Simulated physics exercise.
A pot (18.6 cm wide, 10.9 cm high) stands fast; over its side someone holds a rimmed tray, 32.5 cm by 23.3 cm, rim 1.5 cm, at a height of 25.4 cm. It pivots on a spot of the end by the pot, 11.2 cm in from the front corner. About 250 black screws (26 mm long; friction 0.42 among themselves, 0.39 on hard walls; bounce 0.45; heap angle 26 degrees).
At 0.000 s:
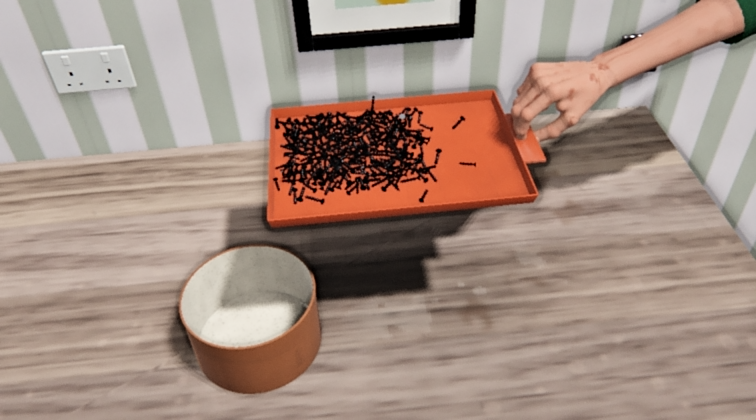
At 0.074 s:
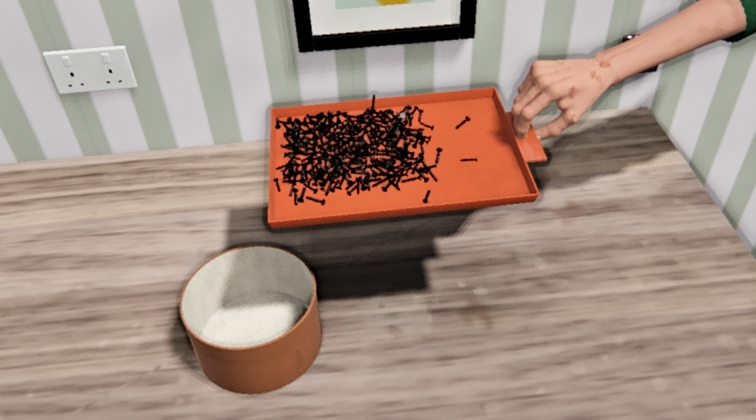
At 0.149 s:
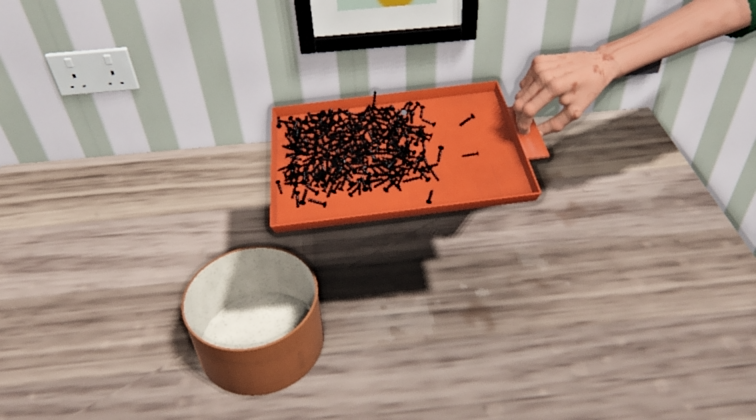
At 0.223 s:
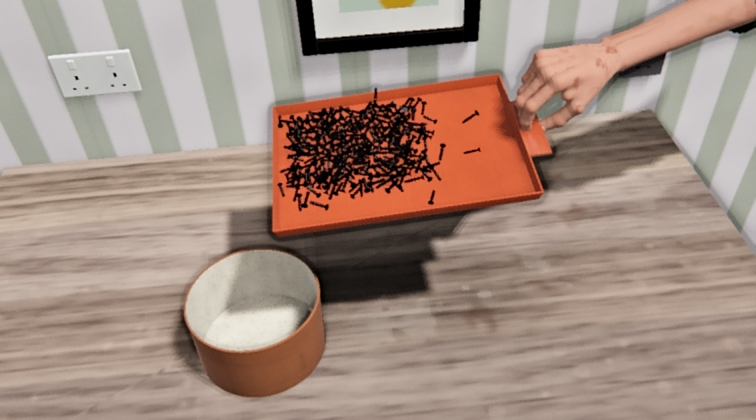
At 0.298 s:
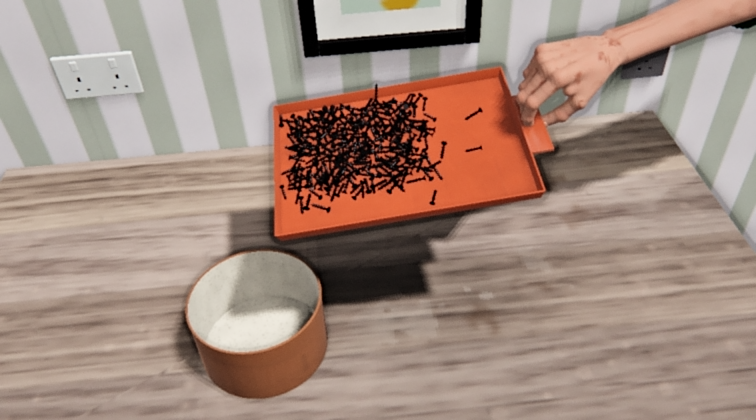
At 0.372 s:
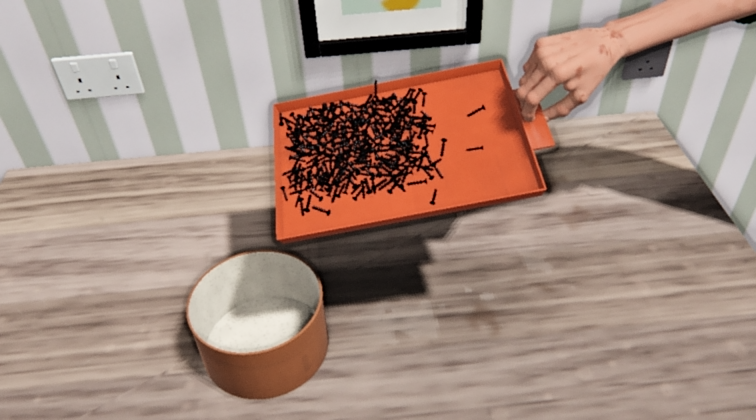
The video shows a hand holding an orange rimmed tray of black screws above a wooden surface, near a round pot, and slowly tilting it slightly so its left front corner lowers, while the screws stay heaped on the tray.
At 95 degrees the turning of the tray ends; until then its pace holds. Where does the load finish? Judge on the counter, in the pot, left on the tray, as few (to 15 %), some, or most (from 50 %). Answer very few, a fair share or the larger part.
On the counter: A fair share; in the pot: The larger part; left on the tray: Very few.
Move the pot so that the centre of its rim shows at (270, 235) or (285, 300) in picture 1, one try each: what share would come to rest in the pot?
Some 5 and 100 per cent.
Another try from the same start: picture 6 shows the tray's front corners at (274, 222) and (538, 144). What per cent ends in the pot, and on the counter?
Pot 35, counter 65.
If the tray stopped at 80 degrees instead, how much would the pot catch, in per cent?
It would be near 65 per cent.
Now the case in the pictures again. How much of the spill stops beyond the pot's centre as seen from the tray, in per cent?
Some 0 per cent.
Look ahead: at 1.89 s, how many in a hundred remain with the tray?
Roughly 30 per cent.
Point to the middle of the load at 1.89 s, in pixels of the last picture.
Near (315, 294).
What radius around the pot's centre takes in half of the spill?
Some 14 cm.
After 1.28 s, tilt 51 degrees; the tray holds 95 %, the pot 0 %.
After 1.89 s, tilt 76 degrees; the tray holds 30 %, the pot 30 %.
Then, at 2.55 s, tilt 95 degrees; the tray holds 0 %, the pot 65 %.
At rest (2.9 s), counter 35 %, pot 65 %, tray 0 %.
